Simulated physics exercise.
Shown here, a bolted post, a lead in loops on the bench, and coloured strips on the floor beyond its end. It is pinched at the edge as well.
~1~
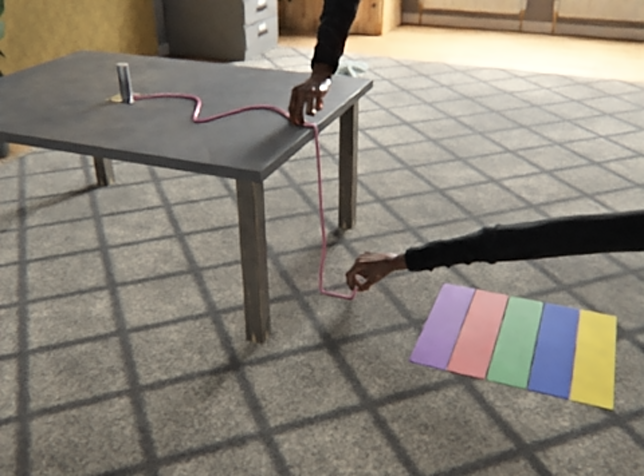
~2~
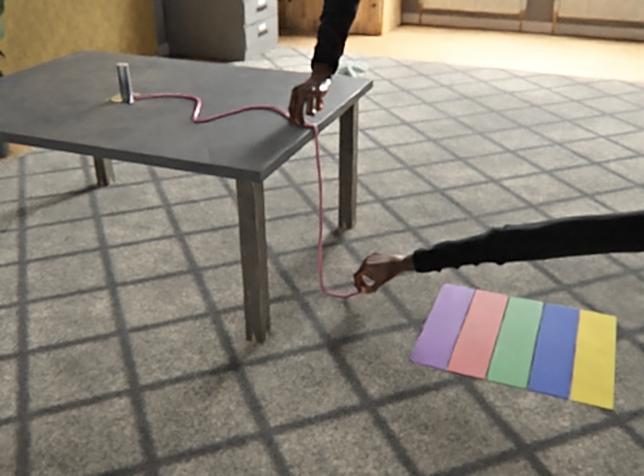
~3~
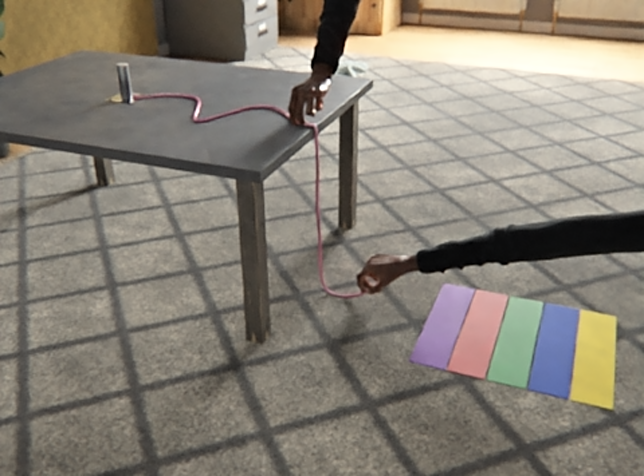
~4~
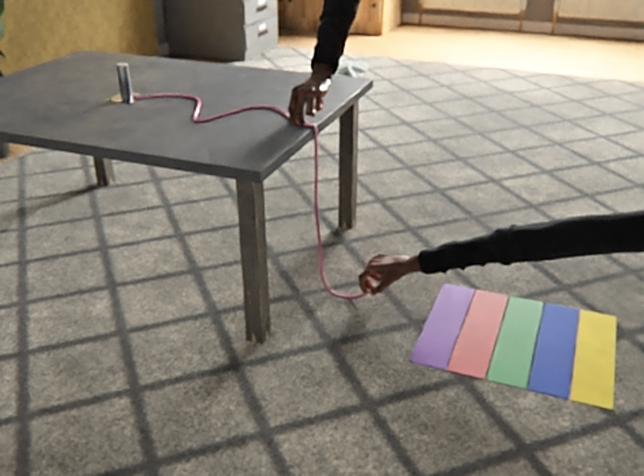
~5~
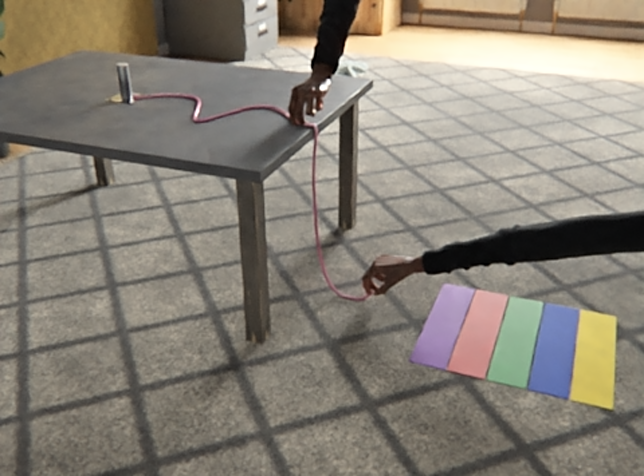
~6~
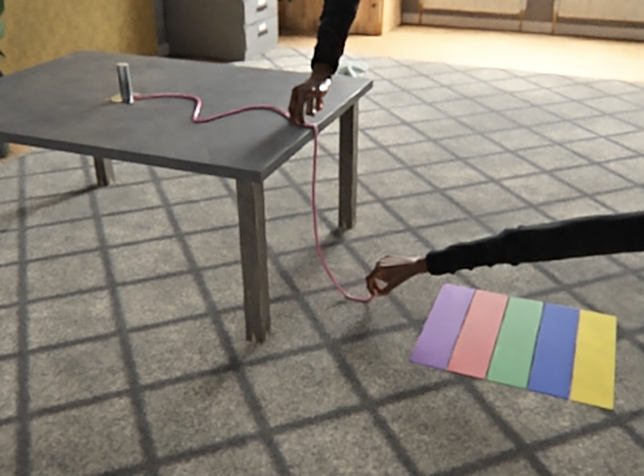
The footage shows a pink cord winding across a grey table and hanging over its edge, pinched there by one hand, while a second hand near the floor draws the cord's end slightly right, toward coloured strips.
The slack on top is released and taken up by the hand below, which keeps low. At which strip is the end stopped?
It gets as far as the yellow strip.
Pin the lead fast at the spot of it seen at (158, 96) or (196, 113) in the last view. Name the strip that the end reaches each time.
One after the other, yellow; blue.
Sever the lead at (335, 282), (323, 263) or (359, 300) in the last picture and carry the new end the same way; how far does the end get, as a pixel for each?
About (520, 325), (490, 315) and (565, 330).
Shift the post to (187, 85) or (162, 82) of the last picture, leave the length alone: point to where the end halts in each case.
In that order: (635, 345) and (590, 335).
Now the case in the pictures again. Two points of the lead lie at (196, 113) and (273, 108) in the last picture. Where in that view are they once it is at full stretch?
At (236, 113), then (338, 143).
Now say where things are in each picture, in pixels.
The first picture shows end (356, 289); purple (433, 349); red (471, 358); green (510, 367); blue (551, 376); yellow (593, 386).
The second picture shows end (364, 290); lead through (170, 95) (196, 113) (244, 109) (296, 123) (320, 193) (320, 264).
The third picture shows end (367, 291).
The fourth picture shows end (369, 291); lead through (170, 95) (196, 113) (244, 109) (296, 123) (316, 192) (321, 264).
The fifth picture shows end (373, 292).
The sixth picture shows end (376, 293); lead through (170, 95) (196, 113) (244, 109) (296, 123) (313, 191) (324, 264).
A little later, end near (539, 326); over green.
Next, end near (577, 334); over blue.
When it is tight, end near (600, 339); over yellow. The yellow one.
